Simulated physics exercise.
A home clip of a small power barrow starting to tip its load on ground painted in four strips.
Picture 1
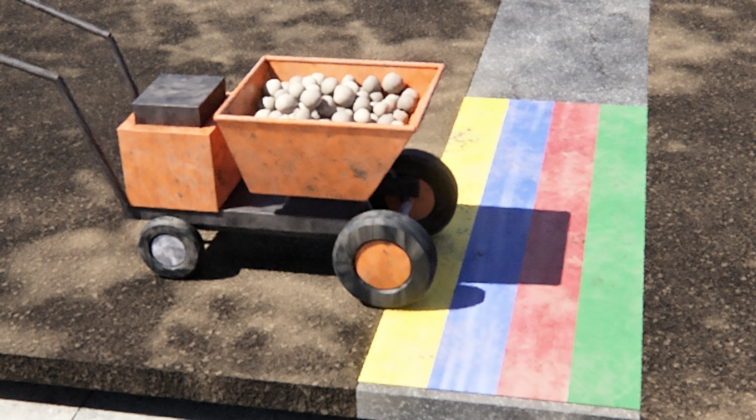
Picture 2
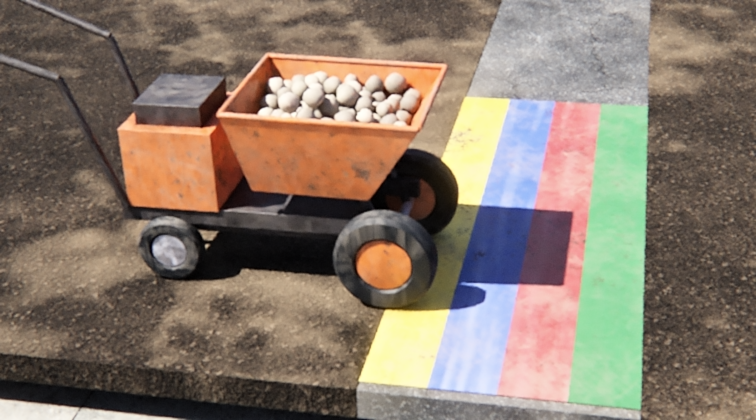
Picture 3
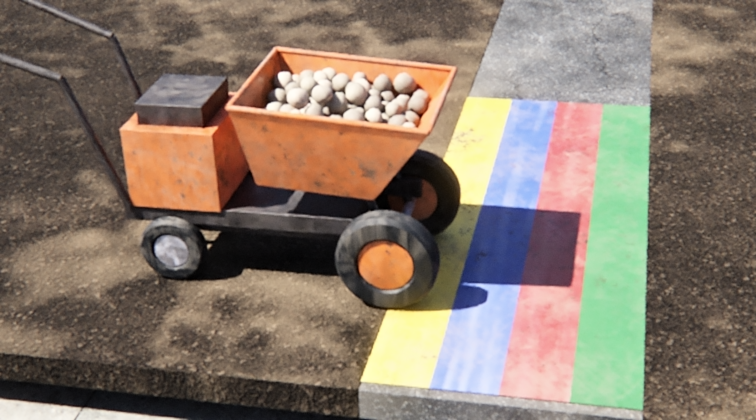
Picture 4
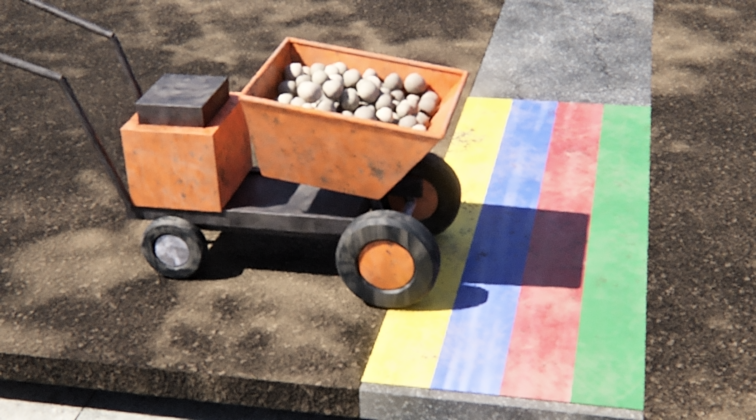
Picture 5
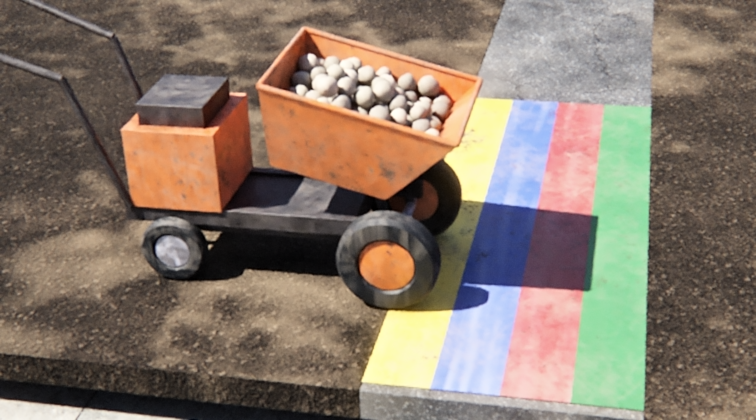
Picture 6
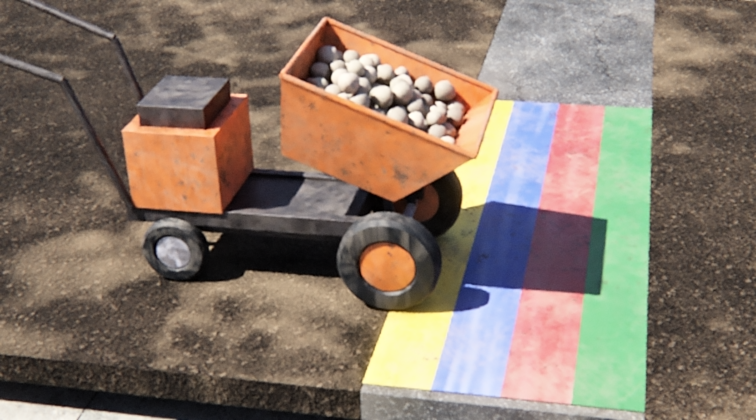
The orange skip of a small barrow tilts steadily to the right, carrying its pale pebbles.
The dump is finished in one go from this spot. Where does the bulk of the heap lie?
The green one gets the largest share.
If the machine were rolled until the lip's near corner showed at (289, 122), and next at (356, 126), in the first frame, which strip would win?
At the first place blue, at the second the strip in red.
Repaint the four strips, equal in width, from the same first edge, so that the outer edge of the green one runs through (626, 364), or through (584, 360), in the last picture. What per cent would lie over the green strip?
Roughly 40 per cent, and 30 per cent.
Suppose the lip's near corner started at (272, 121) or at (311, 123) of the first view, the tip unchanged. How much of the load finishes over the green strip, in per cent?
In turn 0 and 10 in a hundred.
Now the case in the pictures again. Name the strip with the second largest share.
Next in line is that red strip.
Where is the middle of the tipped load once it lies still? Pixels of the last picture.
Roughly at (618, 278).
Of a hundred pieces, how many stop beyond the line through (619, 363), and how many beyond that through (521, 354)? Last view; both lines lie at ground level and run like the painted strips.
Near 40 % and 80 %.
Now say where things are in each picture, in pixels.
In the first frame, lip of the skip (415, 129), level; top of the load (327, 109), river pebbles; yellow strip (408, 337); blue strip (473, 343); red strip (539, 349); green strip (607, 355).
In the second frame, lip of the skip (418, 130), tipped barely; top of the load (329, 108).
In the third frame, lip of the skip (428, 133), tipped barely; top of the load (337, 105).
In the fourth frame, lip of the skip (441, 137), tipped a little; top of the load (325, 98).
In the fifth frame, lip of the skip (457, 145), tipped clearly; top of the load (339, 93).
In the sixth frame, lip of the skip (475, 157), tipped clearly; top of the load (341, 80); yellow strip (412, 339); blue strip (477, 345); red strip (544, 351); green strip (611, 357).
Just after the last frame, skip tipped steeply; every one in the skip.
A moment on, skip tipped right over; the larger part in the skip; about a tenth over the red strip; about a tenth over the green strip; just a few falling.
Further on, skip tipped right over; roughly a third in the skip; just a few over the blue strip; about a tenth over the red strip; roughly a third over the green strip; roughly a quarter off the paint.
When it is over, skip tipped right over; roughly a quarter in the skip; not one over the yellow strip; just a few over the blue strip; roughly a quarter over the red strip; roughly a third over the green strip; roughly a quarter off the paint.
